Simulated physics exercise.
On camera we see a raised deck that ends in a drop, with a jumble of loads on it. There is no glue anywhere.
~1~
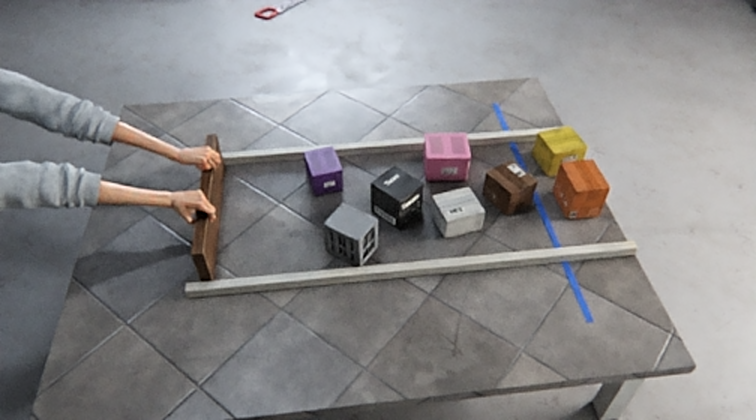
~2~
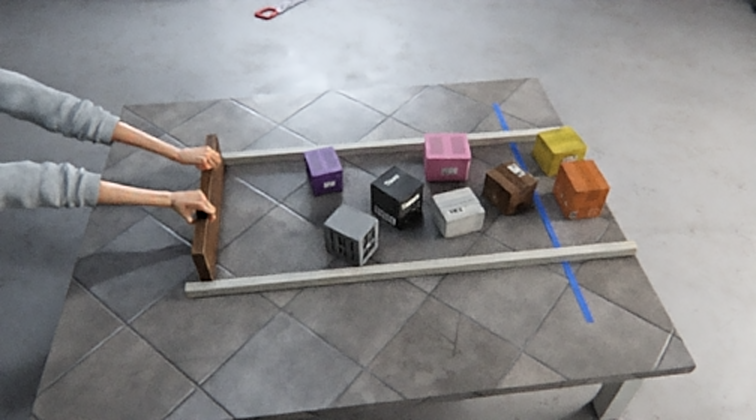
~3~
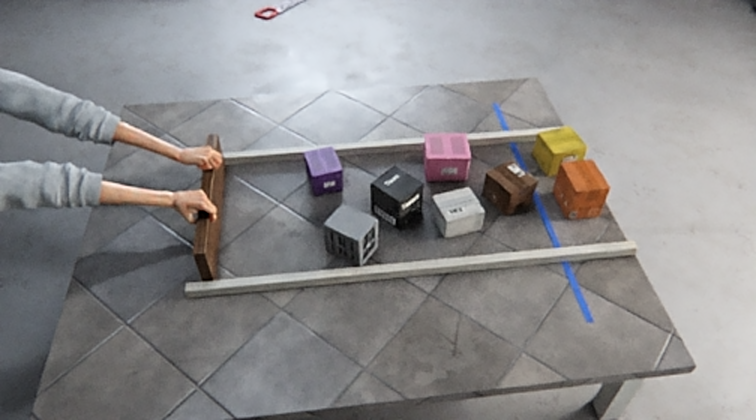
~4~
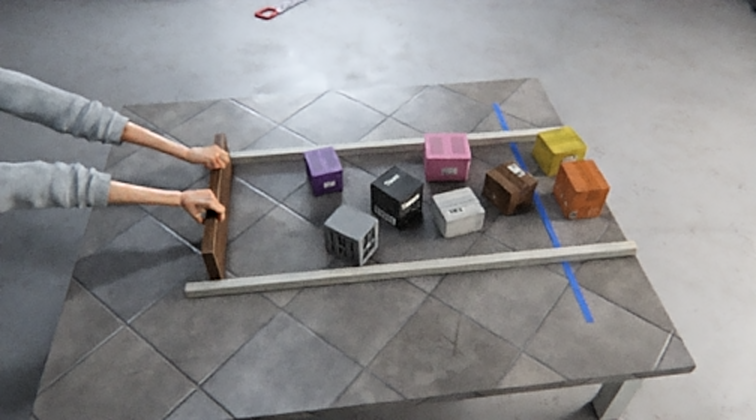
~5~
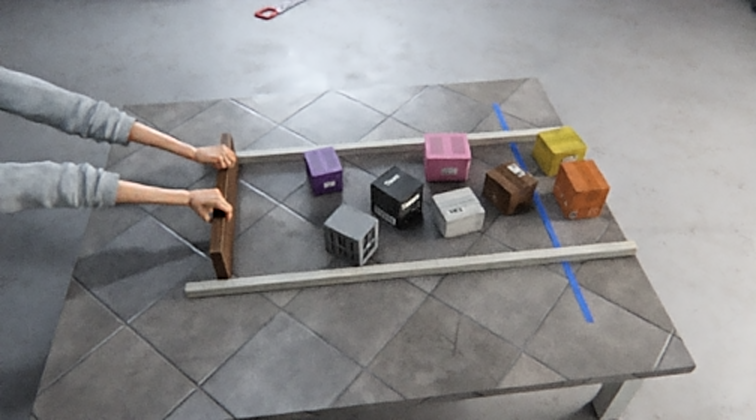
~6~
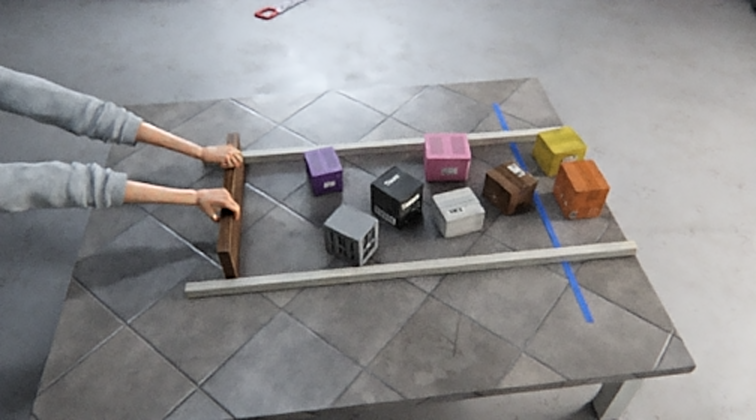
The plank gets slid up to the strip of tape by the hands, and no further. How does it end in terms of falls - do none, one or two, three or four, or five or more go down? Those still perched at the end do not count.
In the end, one or two go down.
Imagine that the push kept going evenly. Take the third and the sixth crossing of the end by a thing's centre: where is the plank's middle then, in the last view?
I'd say close to (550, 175), and after that close to (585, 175).
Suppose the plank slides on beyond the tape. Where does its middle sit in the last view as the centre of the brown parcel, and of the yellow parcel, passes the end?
For the brown parcel, about (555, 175); for the yellow parcel, about (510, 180).
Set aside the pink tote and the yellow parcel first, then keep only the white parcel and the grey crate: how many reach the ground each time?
Result: 1 in the first case, with 2 in the second.
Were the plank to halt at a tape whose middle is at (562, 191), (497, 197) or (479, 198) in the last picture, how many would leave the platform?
The three tries give 5, 0 and 0.
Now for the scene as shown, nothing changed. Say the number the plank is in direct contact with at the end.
Looks like 3 of them, all told.
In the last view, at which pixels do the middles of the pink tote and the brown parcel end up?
Pink tote at (567, 140), brown parcel at (580, 169).
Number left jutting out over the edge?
The overhang total is 3.
Soon after, none off yet; yellow parcel at rest near (559, 151); orange parcel at rest near (580, 190); brown parcel at rest near (509, 188).
In the end, the number that fall off is one or two; gone, orange parcel and yellow parcel.
